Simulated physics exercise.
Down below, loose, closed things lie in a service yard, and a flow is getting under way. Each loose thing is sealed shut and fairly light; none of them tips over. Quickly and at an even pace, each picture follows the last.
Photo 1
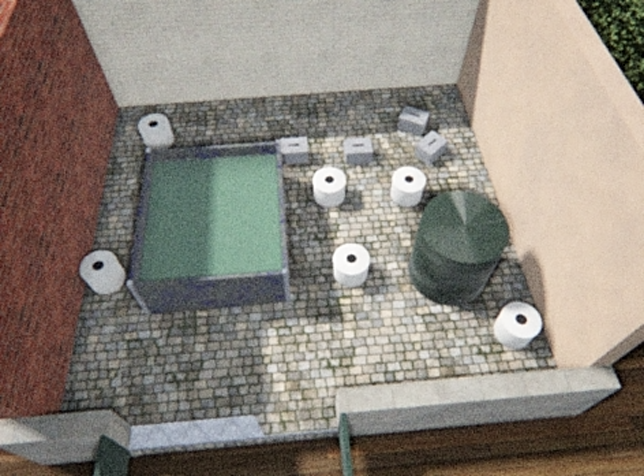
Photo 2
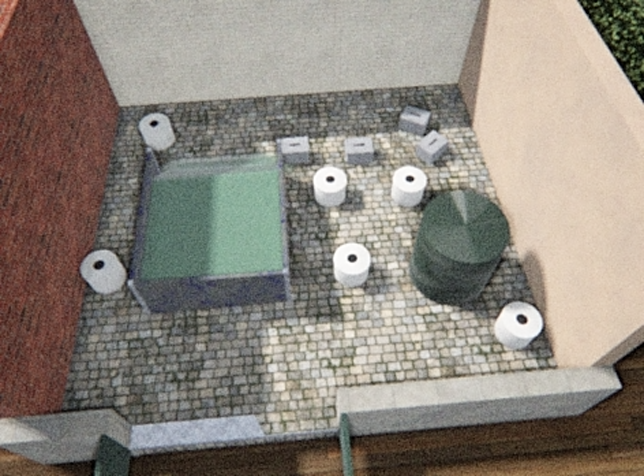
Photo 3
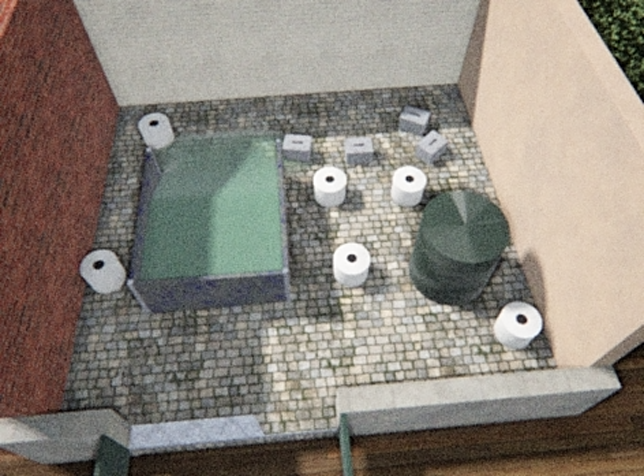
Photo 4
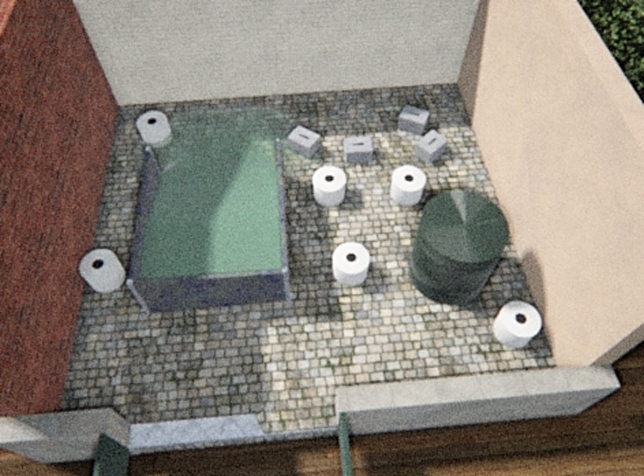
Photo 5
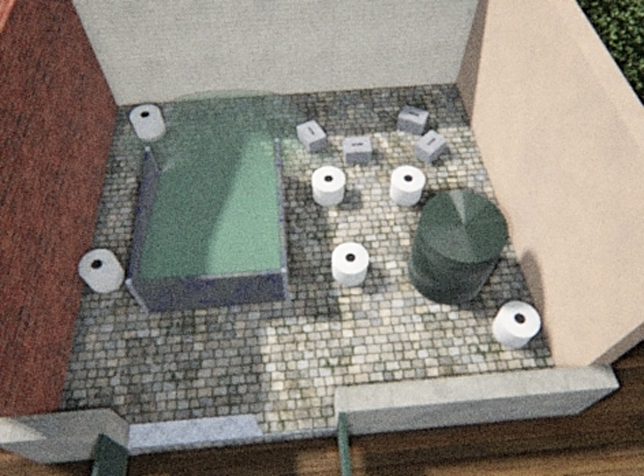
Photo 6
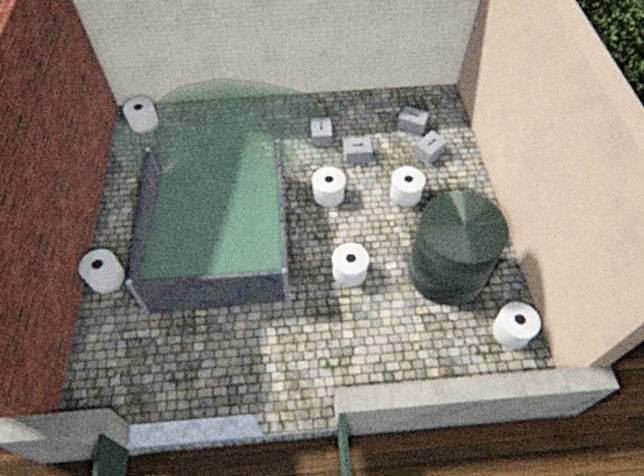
Walled cobbled yard from above, green liquid surging out the tank's far side, pushing a grey box, then a white drum.
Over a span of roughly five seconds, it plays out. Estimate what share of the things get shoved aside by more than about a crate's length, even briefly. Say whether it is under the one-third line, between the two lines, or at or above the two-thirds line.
It reaches two thirds.
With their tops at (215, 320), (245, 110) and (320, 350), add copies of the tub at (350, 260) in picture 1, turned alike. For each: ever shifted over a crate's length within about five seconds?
As listed: Less than that, swept aside, less than that.
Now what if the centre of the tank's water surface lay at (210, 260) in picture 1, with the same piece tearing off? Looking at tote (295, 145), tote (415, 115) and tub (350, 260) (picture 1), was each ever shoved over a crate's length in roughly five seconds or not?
Object by object: Over the mark, over the mark, below the mark.
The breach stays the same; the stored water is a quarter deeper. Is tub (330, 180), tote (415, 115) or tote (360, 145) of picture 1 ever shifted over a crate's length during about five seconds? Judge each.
Well, one by one: Not carried that far, carried that far, carried that far.
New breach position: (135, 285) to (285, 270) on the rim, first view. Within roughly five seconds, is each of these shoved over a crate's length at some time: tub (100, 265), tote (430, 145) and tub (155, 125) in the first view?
First covers that distance, second stays short of it, third covers that distance.
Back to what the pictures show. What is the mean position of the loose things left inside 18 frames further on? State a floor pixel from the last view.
I'd put it roughly at (364, 255).
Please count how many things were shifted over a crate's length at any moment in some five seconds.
That comes out at 8.
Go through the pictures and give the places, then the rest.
The first frame shows a tote at (294, 145), on the bottom; a tub at (154, 124), on the bottom; 0 of 10 have shifted.
The second frame shows a tote at (295, 145), on the bottom; a tub at (154, 124) rests on the ground; 0 of 10 have shifted.
The third frame shows a tote at (297, 143), on the bottom, close to its start; a tub at (154, 124), on the bottom; 1 of 10 have shifted.
The fourth frame shows a tote at (304, 137), on the bottom, close to its start; a tub at (152, 121), on the bottom, close to its start; 1 of 10 have shifted.
The fifth frame shows a tote at (312, 131) rests on the ground, a stride from its start; a tub at (145, 115), on the bottom, close to its start; 2 of 10 have shifted.
The sixth frame shows a tote at (322, 126) rests on the ground, a stride from its start; a tub at (138, 107) rests on the ground, a stride from its start; 2 of 10 have shifted.
A moment on, 2 of 10 are well off their spots; 1 afloat.
Next, 2 of 10 are well off their spots; 1 afloat.
Later, 6 of 10 are well off their spots; 5 afloat.
In the end, 8 of 10 are well off their spots, and 8 have been at some point; 5 afloat.
